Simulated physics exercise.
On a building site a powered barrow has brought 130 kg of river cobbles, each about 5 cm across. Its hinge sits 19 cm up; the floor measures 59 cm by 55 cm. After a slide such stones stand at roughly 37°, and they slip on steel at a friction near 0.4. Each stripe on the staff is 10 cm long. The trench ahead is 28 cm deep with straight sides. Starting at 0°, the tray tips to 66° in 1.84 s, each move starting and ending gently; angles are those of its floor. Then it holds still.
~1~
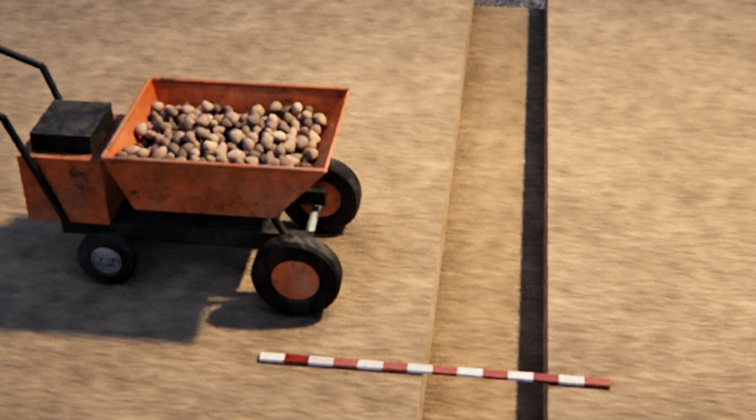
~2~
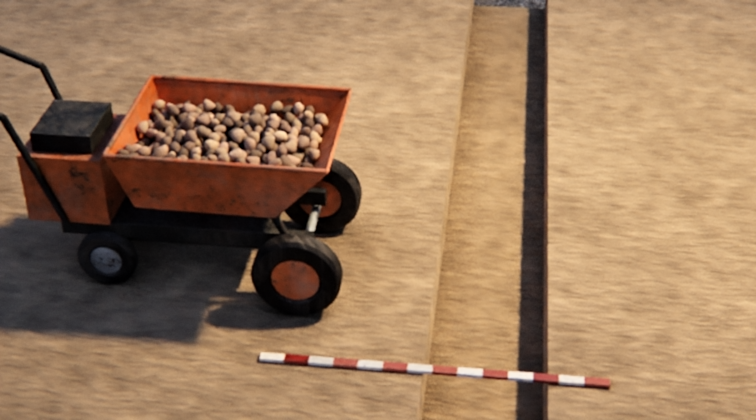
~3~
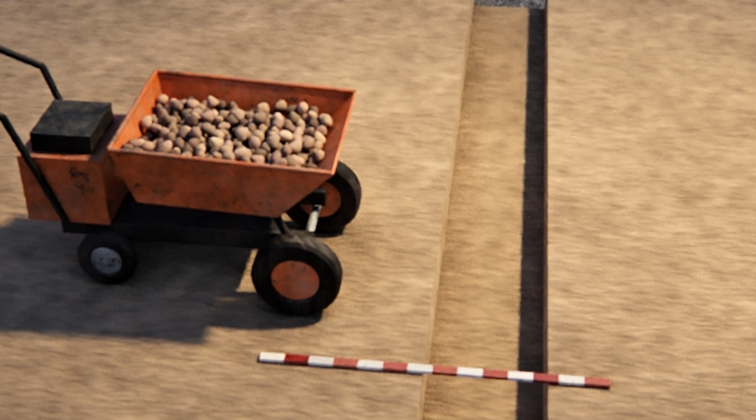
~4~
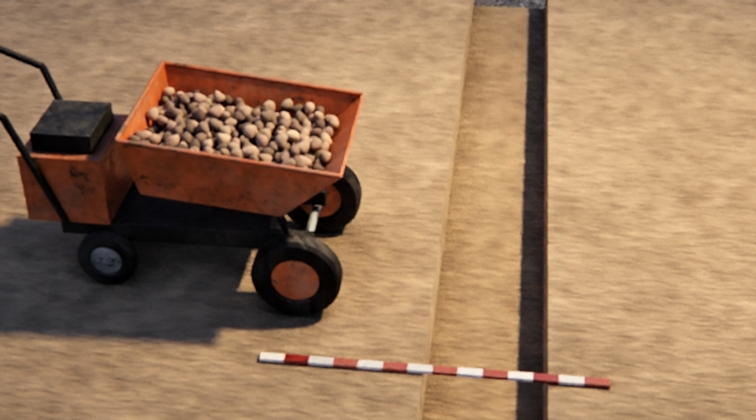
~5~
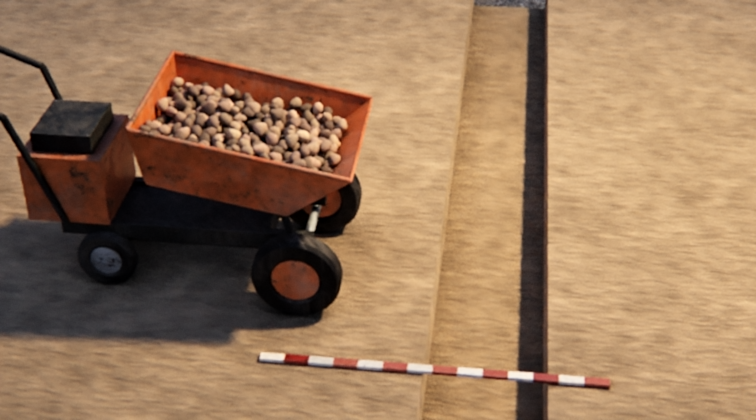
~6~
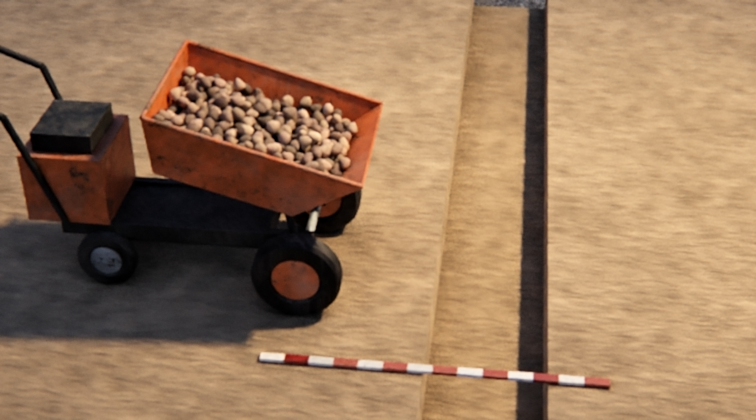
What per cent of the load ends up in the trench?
Roughly 100 per cent ends in the trench.
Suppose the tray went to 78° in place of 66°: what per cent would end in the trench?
In that case some 100 per cent.
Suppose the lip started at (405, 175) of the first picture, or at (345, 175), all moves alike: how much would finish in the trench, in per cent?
Near 60 per cent from the first place, 100 from the second.
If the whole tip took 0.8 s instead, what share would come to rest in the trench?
In that case some 95 per cent.
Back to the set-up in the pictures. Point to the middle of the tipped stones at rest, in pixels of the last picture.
Near (490, 318).
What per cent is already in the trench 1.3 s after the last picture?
About 45 per cent by then.
Then, 0.8 s after the last picture the floor is at 56°, 100 % in the tray; the foremost stones are at (431, 210).
Then, 1.3 s after the last picture the floor is at 66°, 55 % in the tray, 45 % in the trench; the foremost stones are at (538, 331).
Then, 1.7 s after the last picture the floor is at 66°, 27 % in the tray, 73 % in the trench; the foremost stones are at (539, 338).
Then, 3.6 s after the last picture the floor is at 66°, 0 % in the tray, 100 % in the trench; the foremost stones are at (540, 330).
